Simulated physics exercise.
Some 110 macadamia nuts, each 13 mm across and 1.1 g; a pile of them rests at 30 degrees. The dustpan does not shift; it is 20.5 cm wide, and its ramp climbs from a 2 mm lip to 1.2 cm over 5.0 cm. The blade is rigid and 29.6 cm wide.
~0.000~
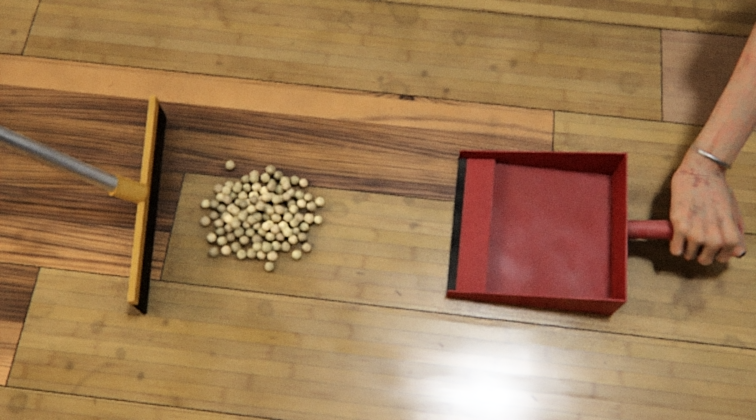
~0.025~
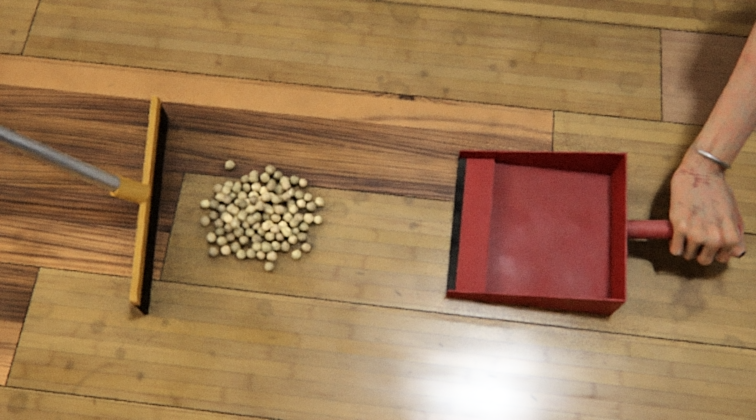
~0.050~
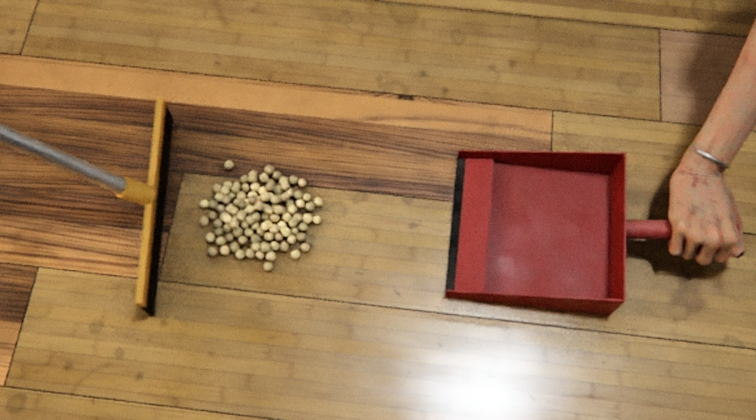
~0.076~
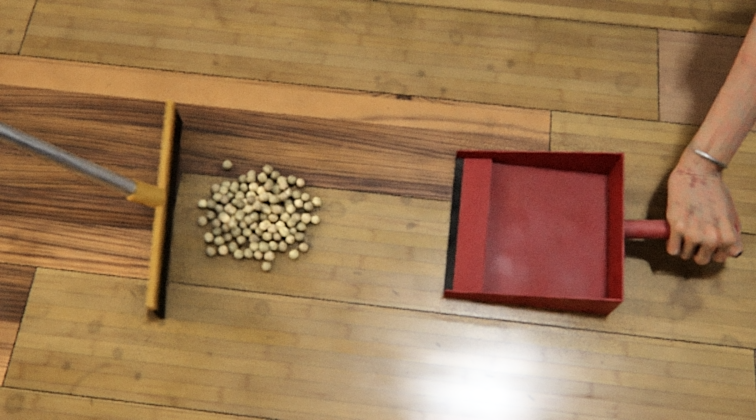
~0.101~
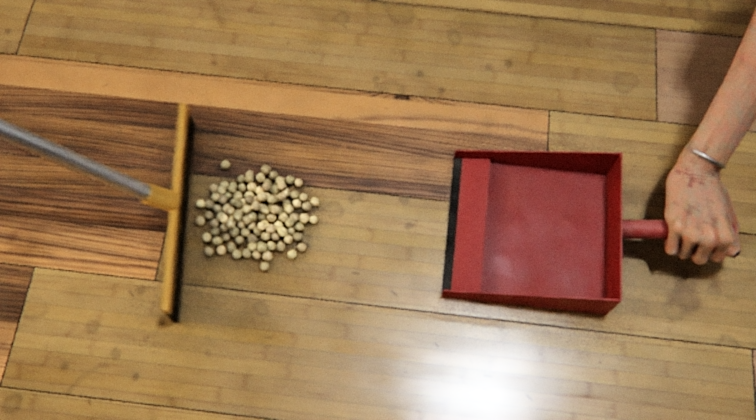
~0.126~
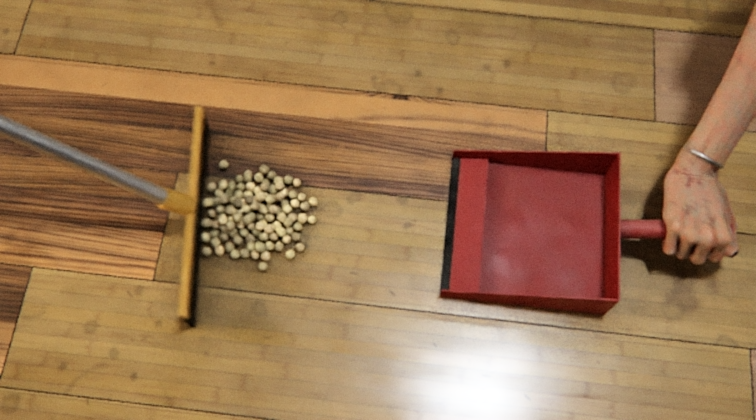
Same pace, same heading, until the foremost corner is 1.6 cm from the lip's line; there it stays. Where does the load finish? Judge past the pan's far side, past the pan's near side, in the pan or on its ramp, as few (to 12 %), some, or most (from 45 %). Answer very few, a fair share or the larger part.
Far side a fair share, near side a fair share, pan a fair share.
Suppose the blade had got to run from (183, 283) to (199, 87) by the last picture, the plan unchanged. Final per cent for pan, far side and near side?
Pan 30, far 35, near 10.
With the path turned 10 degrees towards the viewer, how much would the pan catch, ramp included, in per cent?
In that case some 25 per cent.
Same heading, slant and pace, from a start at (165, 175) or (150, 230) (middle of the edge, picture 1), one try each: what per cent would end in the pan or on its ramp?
Some 40 and 35 per cent.
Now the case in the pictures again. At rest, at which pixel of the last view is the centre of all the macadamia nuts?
Around (459, 233).
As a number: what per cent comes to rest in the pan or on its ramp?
Some 35 per cent.
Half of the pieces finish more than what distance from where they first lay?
About 32 cm.
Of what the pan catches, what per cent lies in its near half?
Some 60 per cent.
Then, at 0.28 s, middle of the blade 18 cm from the lip; 0 % over the lip, far side 5 %, near side 10 %.
Then, at 0.39 s, middle of the blade 7 cm from the lip; 0 % over the lip, far side 10 %, near side 15 %.
After 0.63 s, middle of the blade 3 cm from the lip; 40 % over the lip, far side 15 %, near side 15 %.
At rest (1.9 s), far side 15 %, near side 15 %, pan 35 %, in front of the lip or behind the blade 30 %.
